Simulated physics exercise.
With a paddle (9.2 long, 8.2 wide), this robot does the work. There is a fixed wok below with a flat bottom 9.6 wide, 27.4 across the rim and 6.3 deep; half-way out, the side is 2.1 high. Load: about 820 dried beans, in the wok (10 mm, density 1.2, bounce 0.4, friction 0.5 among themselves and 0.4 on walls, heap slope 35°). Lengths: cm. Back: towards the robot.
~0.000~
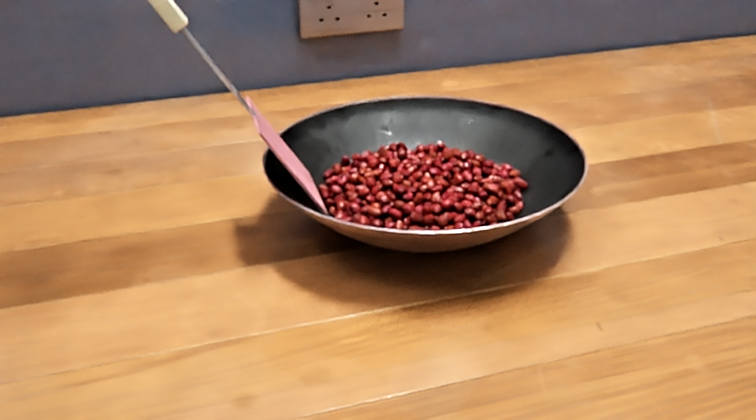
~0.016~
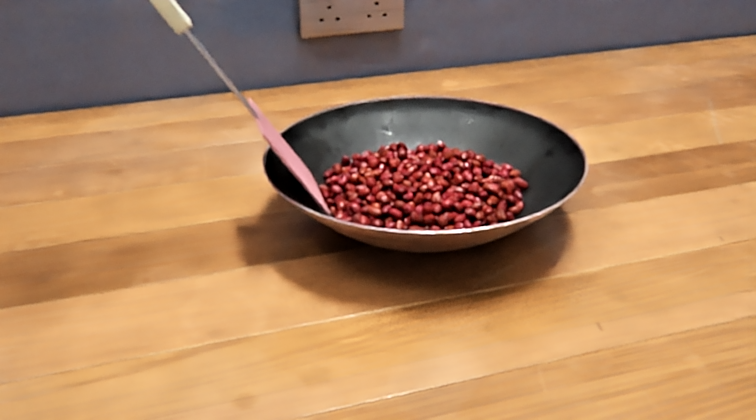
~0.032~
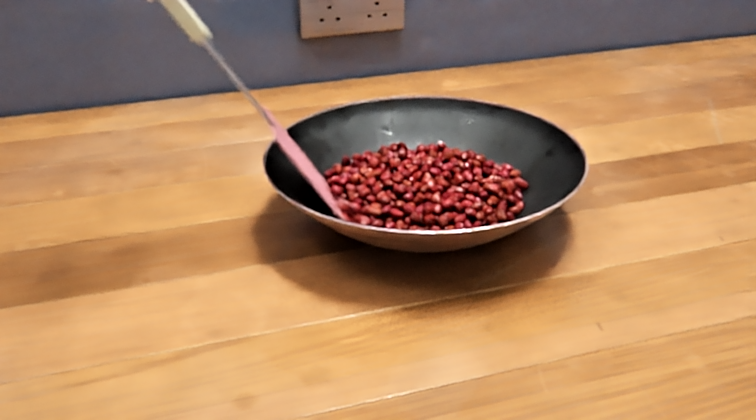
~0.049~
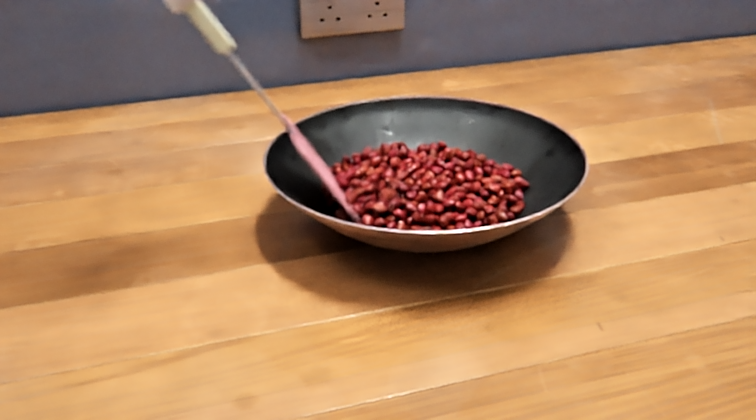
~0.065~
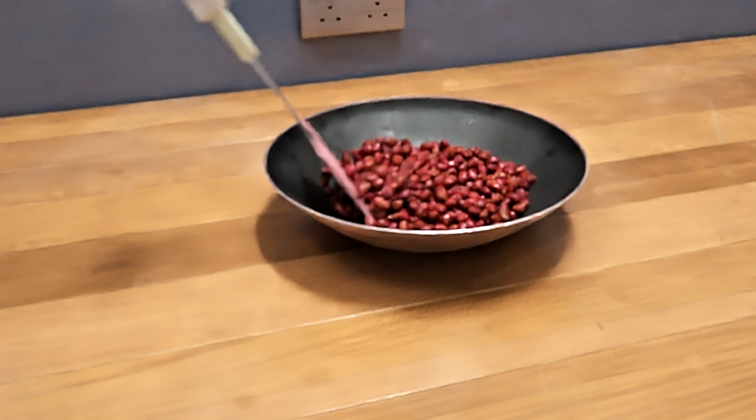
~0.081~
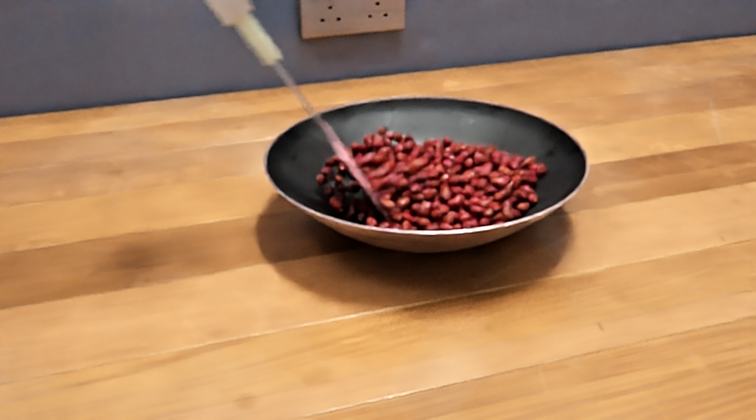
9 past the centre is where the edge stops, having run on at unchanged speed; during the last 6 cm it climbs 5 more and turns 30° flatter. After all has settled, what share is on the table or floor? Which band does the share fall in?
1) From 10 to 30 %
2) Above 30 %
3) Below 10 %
The answer is 2.
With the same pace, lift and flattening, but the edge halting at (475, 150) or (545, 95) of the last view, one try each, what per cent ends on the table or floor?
15 % and 45 %.
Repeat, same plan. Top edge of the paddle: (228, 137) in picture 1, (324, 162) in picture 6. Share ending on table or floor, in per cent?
Around 40 per cent finishes there.
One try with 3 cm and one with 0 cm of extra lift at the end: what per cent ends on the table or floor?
Estimates, in order: 45 % then 35 %.
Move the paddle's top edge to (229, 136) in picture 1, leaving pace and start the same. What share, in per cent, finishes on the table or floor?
Roughly 35%.
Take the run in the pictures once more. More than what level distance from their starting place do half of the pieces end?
Level distance of around 8 cm.
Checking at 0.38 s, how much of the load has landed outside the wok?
Roughly 15 percent.
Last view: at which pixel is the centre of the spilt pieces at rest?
About (734, 165).
After 0.12 s, sloping 59°, highest piece 10 above the table; 821 in the wok.
After 0.16 s, sloping 49°, highest piece 10 above the table; 821 in the wok.
After 0.38 s, sloping 29°, highest piece 18 above the table; 480 in the wok, 127 on the table or floor, 214 on the blade or in flight.
After 1.43 s, sloping 29°, highest piece 6 above the table; 480 in the wok, 341 on the table or floor.
At rest, 480 in the wok, 341 on the table or floor. That is 42 % on the table or floor.
